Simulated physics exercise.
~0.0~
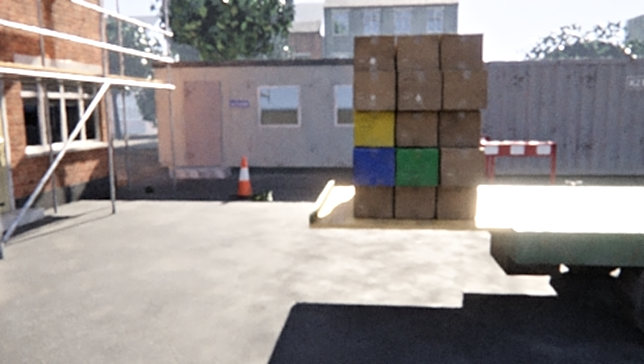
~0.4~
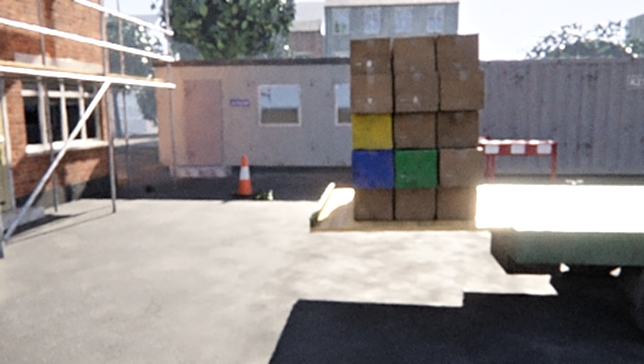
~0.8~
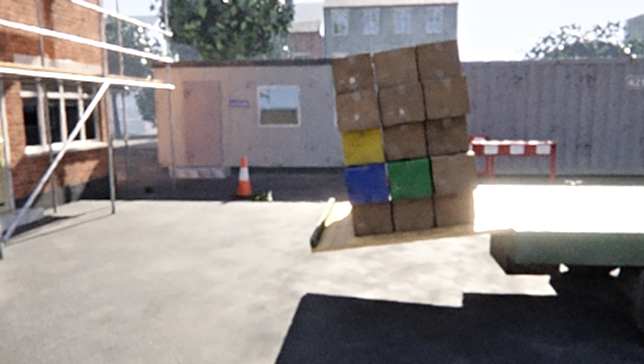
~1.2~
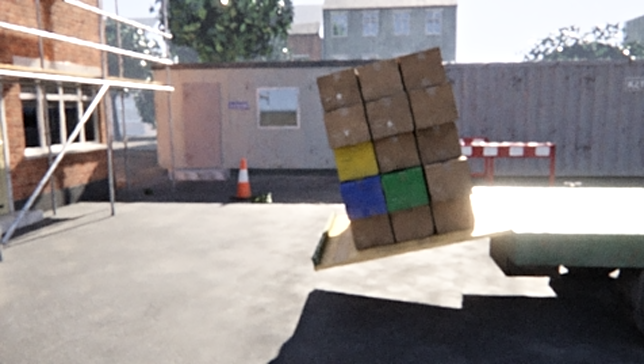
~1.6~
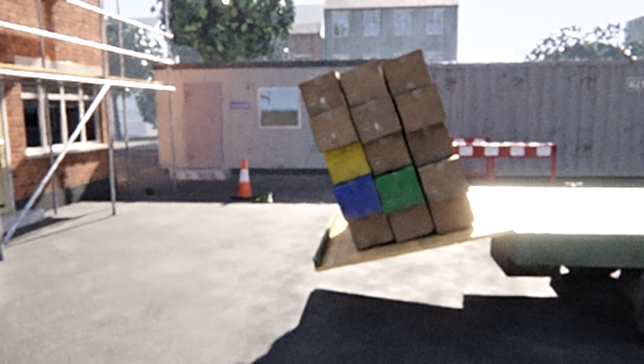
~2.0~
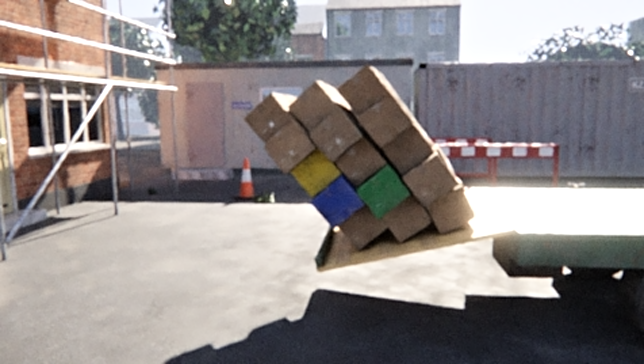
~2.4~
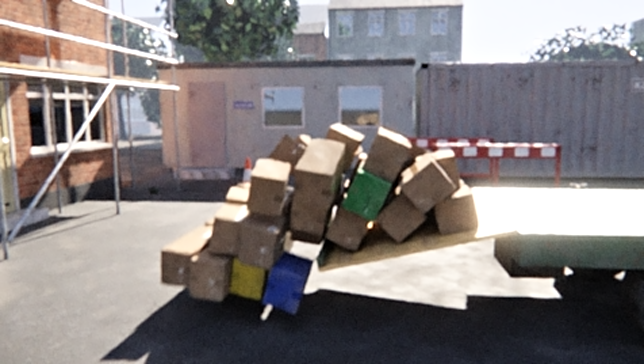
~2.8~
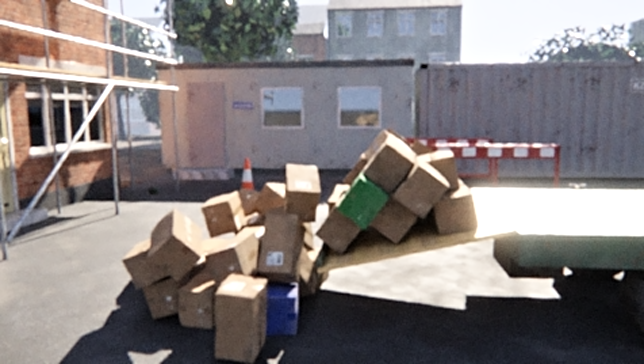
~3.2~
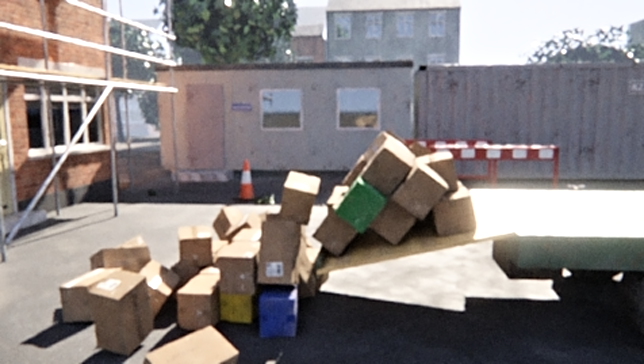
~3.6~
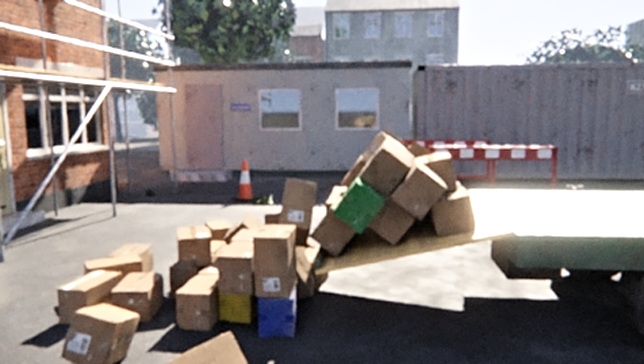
We see a tall stack of brown cartons, with yellow, blue and green ones among them, on a flat-bed's rear flap, which tilts down leftward until the stack leans and topples; many cartons, including the blue and yellow, end on the ground, while the green stays heaped on the flap.
